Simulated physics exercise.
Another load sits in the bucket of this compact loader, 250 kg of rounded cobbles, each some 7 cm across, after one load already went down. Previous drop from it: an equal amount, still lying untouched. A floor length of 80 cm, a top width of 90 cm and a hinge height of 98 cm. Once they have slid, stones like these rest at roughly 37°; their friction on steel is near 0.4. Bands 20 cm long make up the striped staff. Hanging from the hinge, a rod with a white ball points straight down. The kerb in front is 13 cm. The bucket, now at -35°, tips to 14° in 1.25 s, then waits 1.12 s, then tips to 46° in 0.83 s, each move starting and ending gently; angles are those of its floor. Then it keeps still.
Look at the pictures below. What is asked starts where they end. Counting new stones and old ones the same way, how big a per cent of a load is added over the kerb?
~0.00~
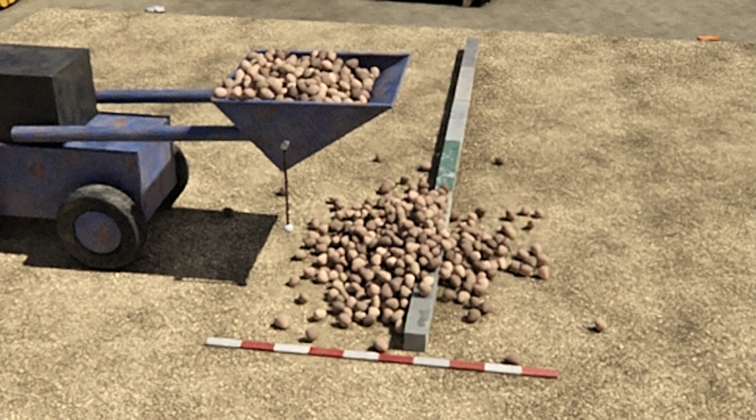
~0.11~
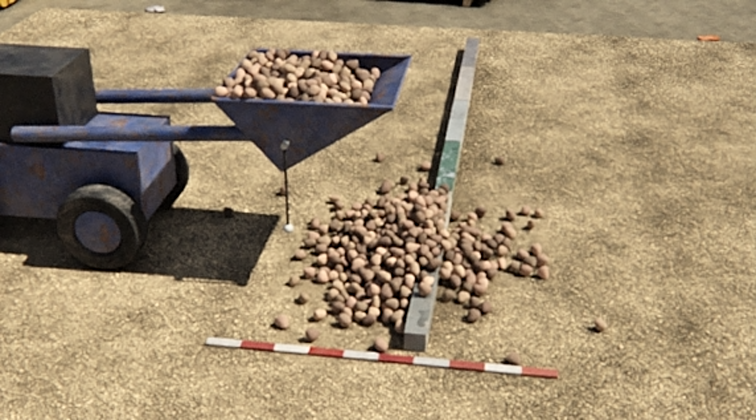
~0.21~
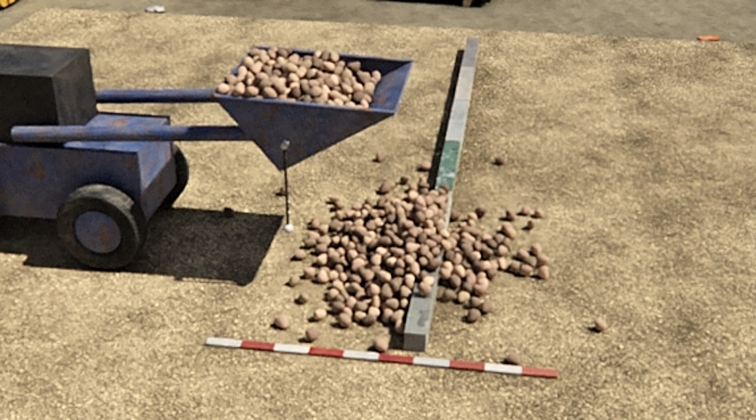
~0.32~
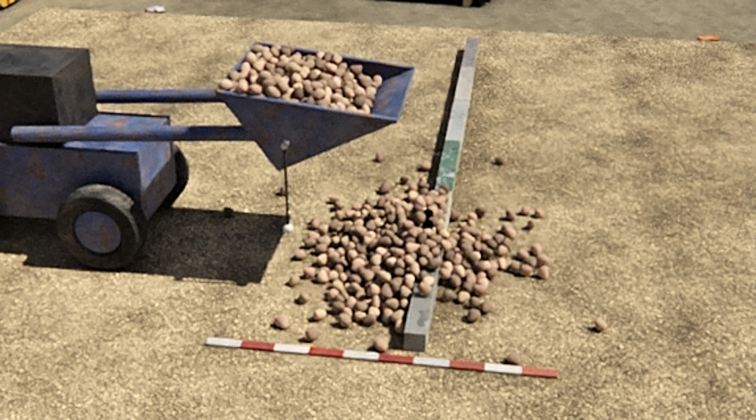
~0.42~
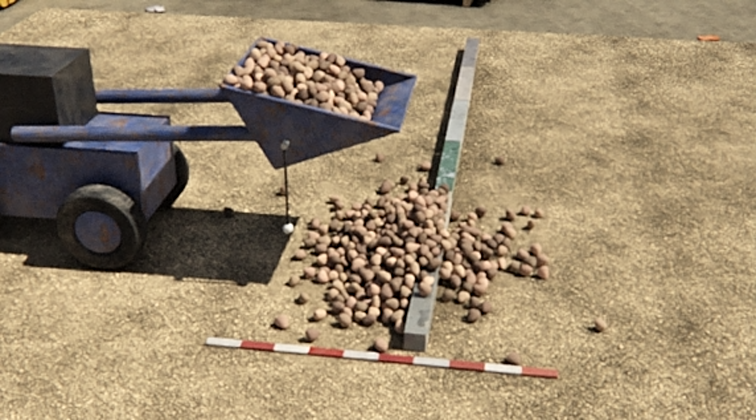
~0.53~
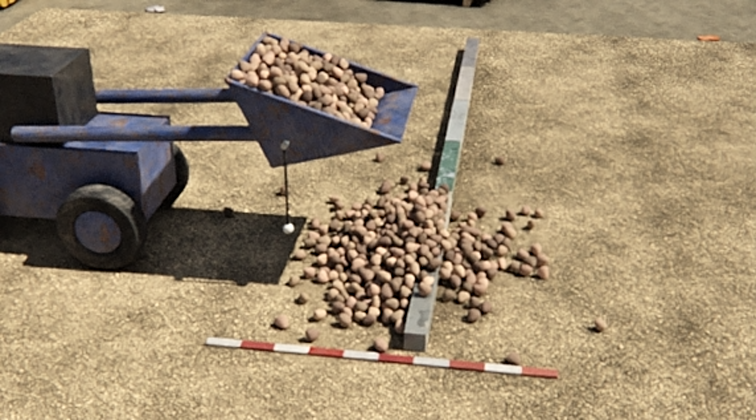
44 per cent, roughly.
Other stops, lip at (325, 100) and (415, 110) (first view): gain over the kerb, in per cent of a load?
First some 0, then 60 per cent.
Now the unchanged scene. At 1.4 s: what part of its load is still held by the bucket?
About 95 percent.
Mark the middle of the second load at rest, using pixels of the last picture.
Their middle rests near (421, 242).
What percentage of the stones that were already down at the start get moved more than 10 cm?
Close to 5 in a hundred of them.
After 0.9 s the floor is at 6°; in per cent of one load, 100 in the bucket, 84 on this side of the kerb, 16 over the kerb; the foremost stones are at (543, 258).
After 1.4 s the floor is at 14°; in per cent of one load, 97 in the bucket, 87 on this side of the kerb, 16 over the kerb; the foremost stones are at (543, 258).
After 3.7 s the floor is at 46°; in per cent of one load, 0 in the bucket, 140 on this side of the kerb, 60 over the kerb; the foremost stones are at (570, 299).
After 6.1 s the floor is at 46°; in per cent of one load, 0 in the bucket, 140 on this side of the kerb, 60 over the kerb; the foremost stones are at (570, 299). Net gain over the kerb, 44.
